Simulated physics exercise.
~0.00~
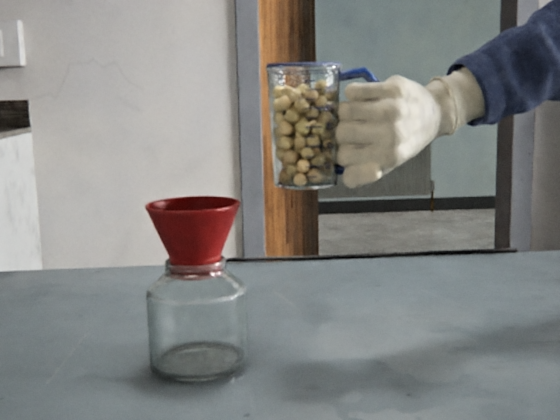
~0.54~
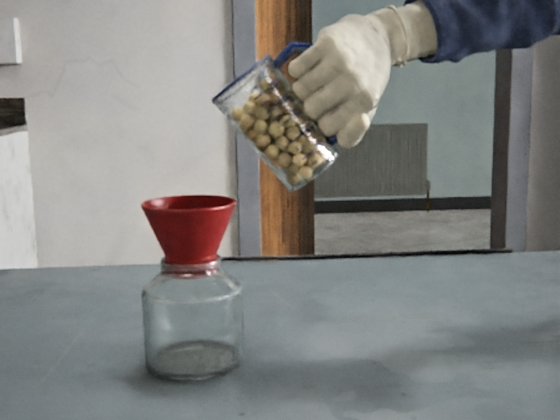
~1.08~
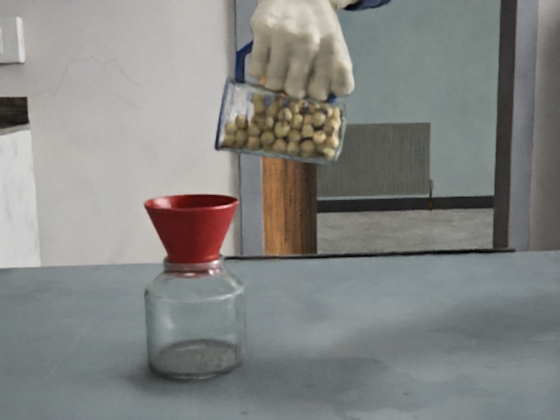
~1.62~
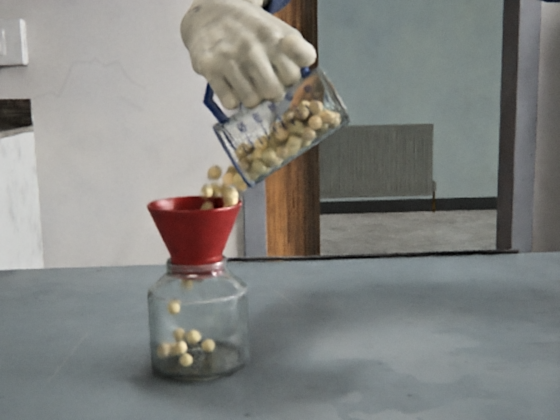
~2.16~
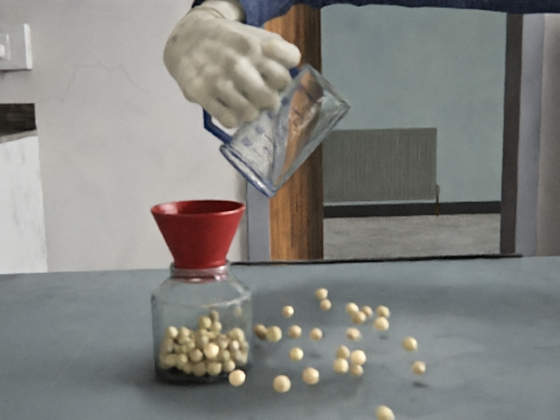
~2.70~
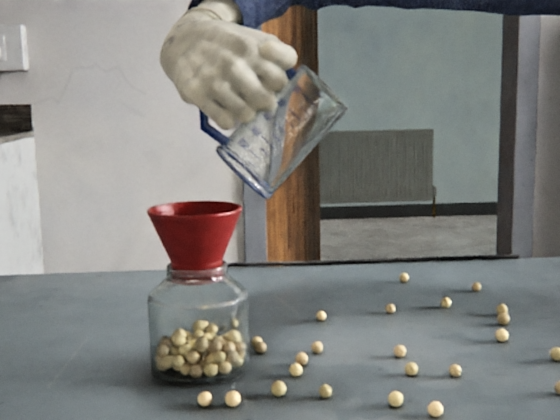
A hand in a cream glove and blue sleeve holds a clear measuring cup with a blue handle, full of pale round nuts, above a grey tabletop. Seen from the front by a slightly swaying camera, a red funnel sits in the neck of a glass jar at left, with a wall and doorway behind. The hand moves the cup left and tips it over the funnel. Nuts tumble through into the jar, while others miss and scatter rightward across the table. The cup ends empty and tilted downward, with most nuts in the jar and the rest strewn about.
